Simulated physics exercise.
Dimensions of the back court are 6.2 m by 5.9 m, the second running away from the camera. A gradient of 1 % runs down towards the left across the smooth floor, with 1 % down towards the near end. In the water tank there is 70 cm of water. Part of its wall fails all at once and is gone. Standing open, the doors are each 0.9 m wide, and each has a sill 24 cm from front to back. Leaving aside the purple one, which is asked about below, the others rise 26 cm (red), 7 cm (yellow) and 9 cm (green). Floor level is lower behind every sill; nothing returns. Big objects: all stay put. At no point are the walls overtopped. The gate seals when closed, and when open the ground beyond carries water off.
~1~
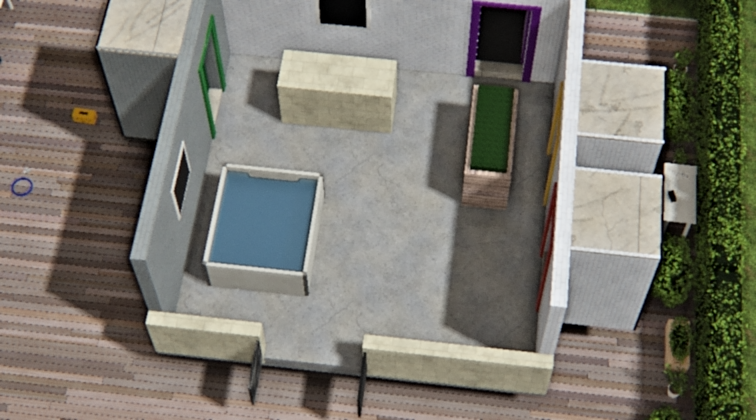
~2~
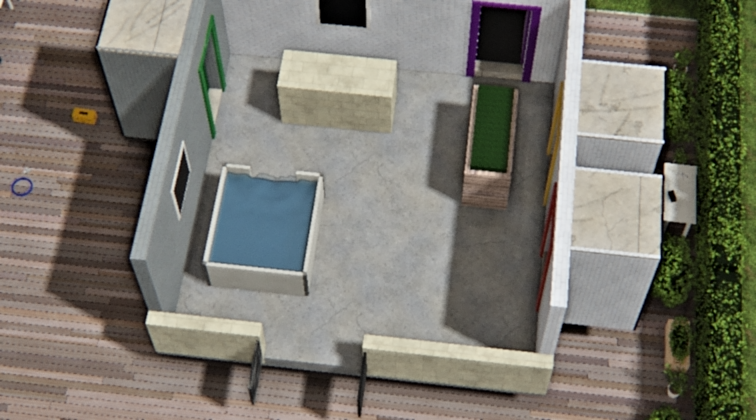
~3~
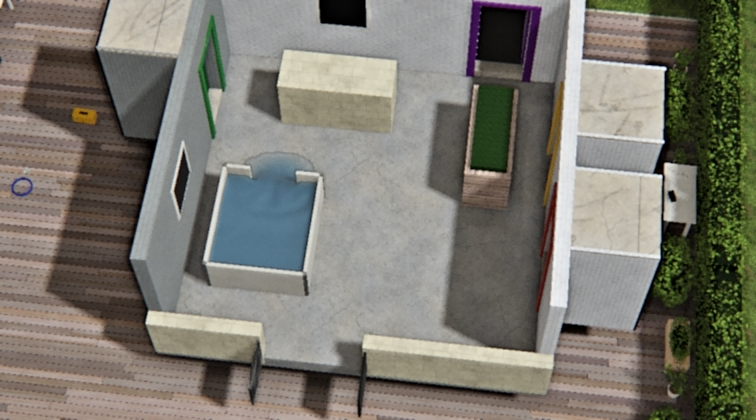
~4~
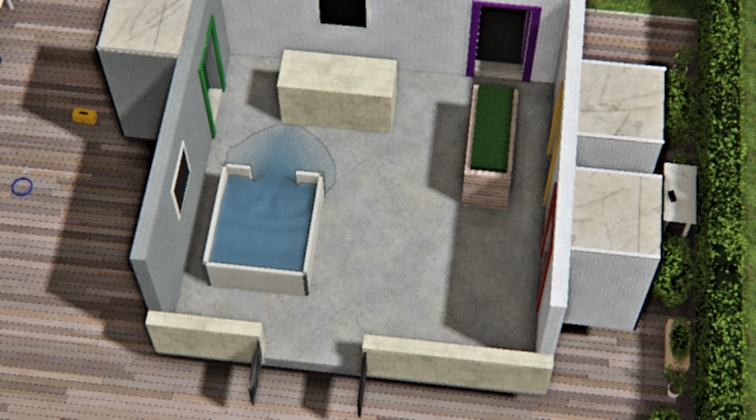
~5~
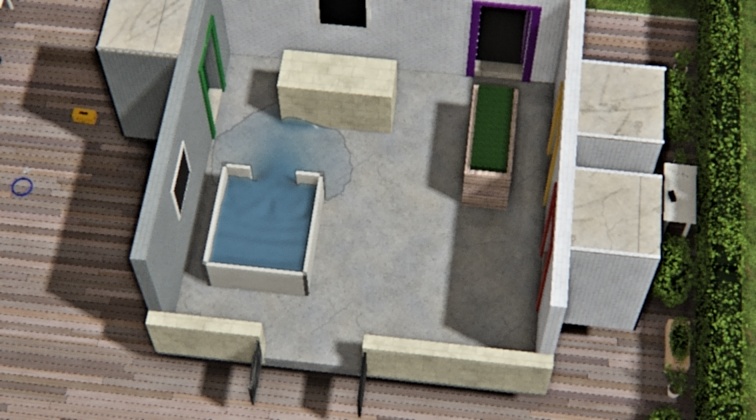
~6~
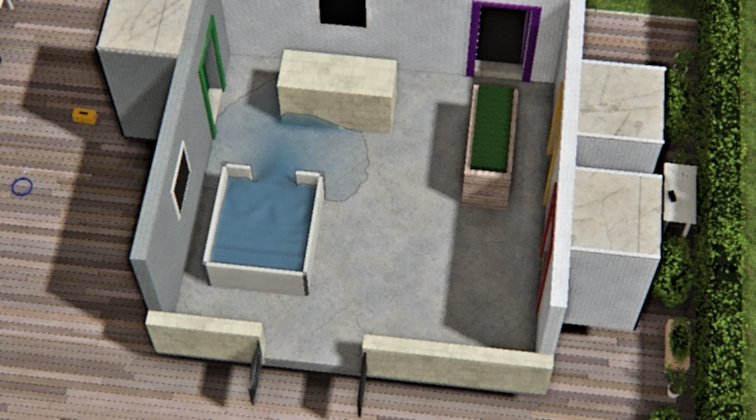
A square, pale-walled tank of blue water stands at the left of a grey-floored court, seen from high above, with wooden decking outside. Behind it sits a cream block, with a green door frame at left, a purple one at back right and a green-topped planter near it. The tank's far wall opens in the middle and water pours out, spreading across the floor towards the block and rightwards, while the camera stays still.
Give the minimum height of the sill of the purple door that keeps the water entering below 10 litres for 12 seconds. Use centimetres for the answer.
Minimum height: About 8 cm.
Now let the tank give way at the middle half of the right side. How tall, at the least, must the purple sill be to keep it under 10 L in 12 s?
Then 8.0 cm.
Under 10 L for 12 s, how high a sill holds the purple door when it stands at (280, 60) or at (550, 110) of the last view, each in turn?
In turn: About 18 cm, about 13.5 cm.
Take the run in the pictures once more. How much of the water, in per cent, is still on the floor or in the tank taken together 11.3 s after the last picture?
Water still present: Approx. 84 %.
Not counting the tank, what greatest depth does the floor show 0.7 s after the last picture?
Max depth: About 52 cm.
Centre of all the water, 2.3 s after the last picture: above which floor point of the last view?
The water's centre is at about (298, 183).
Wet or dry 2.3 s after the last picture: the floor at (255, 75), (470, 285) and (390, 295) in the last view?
Status: Submerged / submerged / clear.
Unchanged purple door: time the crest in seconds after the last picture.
Approximately 7.5 s.
Then, 0.7 s after the last picture water covers 20 % of the floor, deepest (52 cm) near (230, 59); it has not reached the purple door.
Then, 2.3 s after the last picture water covers 45 % of the floor, deepest (27 cm) near (230, 59); 2 cm at the purple door, 0 litres in over its 17 cm sill.
Then, 11.3 s after the last picture water covers 95 % of the floor, deepest (12 cm) near (224, 340); 5 cm at the purple door, 0 litres in over its 17 cm sill.
At the purple door as built, the water peaked near 10 cm, 7.3 s after the last picture.
With a sill of 7 cm, 16 litres would have come in within the 12 s; with 9.5 cm, 4 litres. So under 10 litres takes about 8 cm.
